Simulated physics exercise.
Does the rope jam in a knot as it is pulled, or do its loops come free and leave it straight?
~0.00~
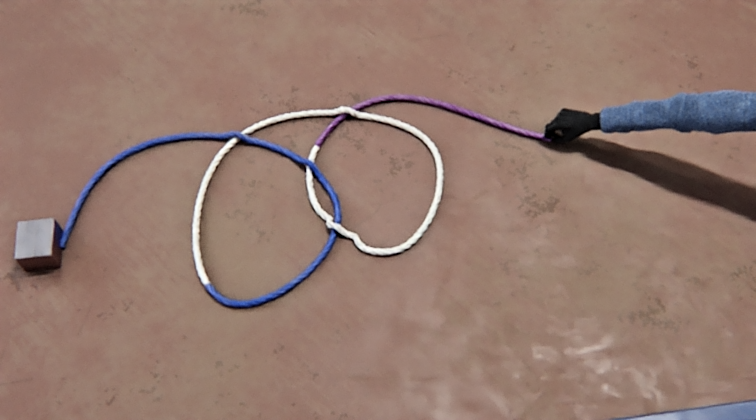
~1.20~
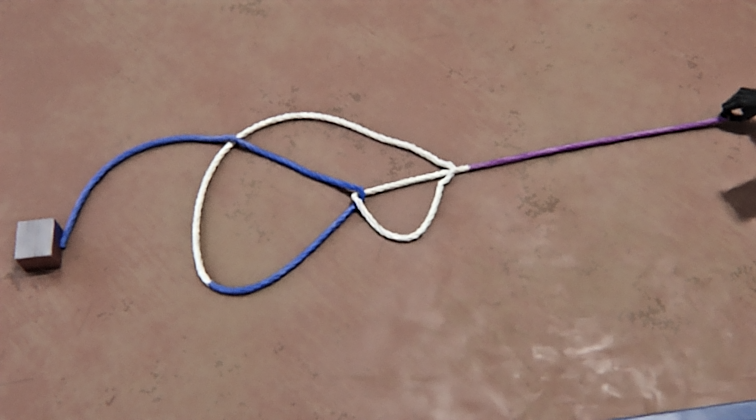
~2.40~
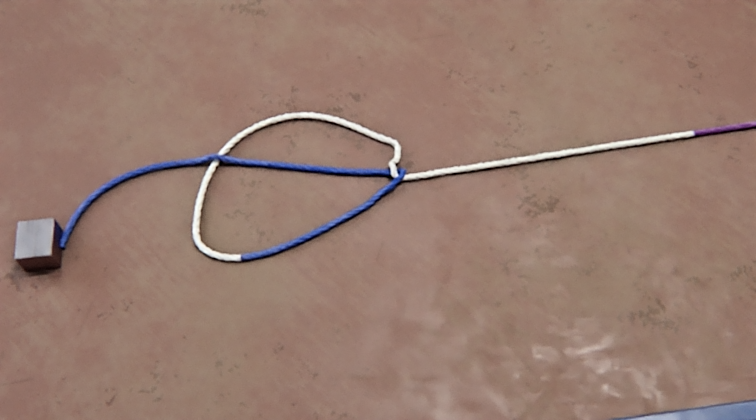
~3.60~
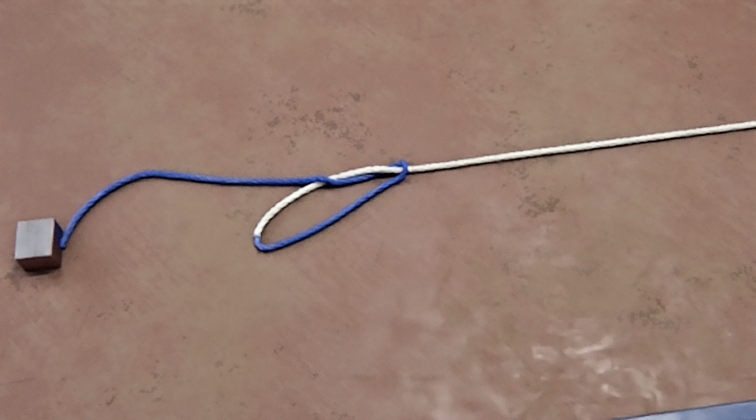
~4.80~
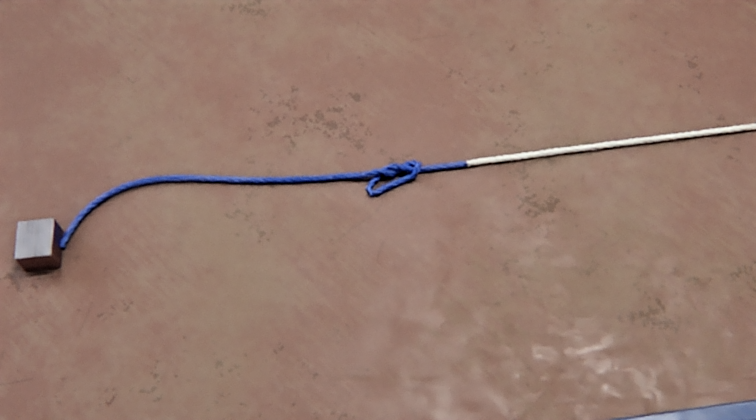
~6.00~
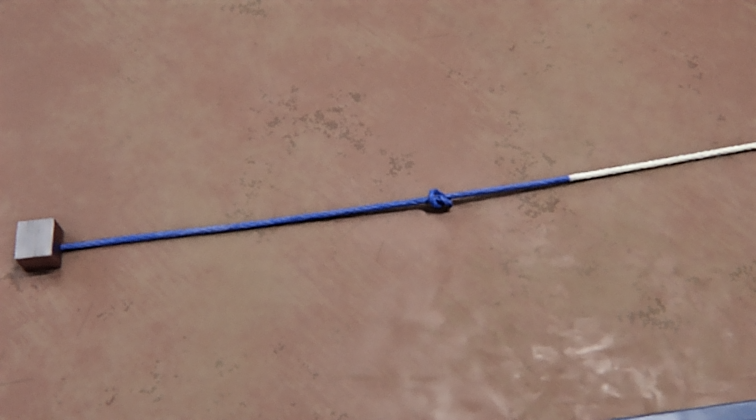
The rope jams in a knot. The loops shrink down into a small blue knot that stays in the tight line.
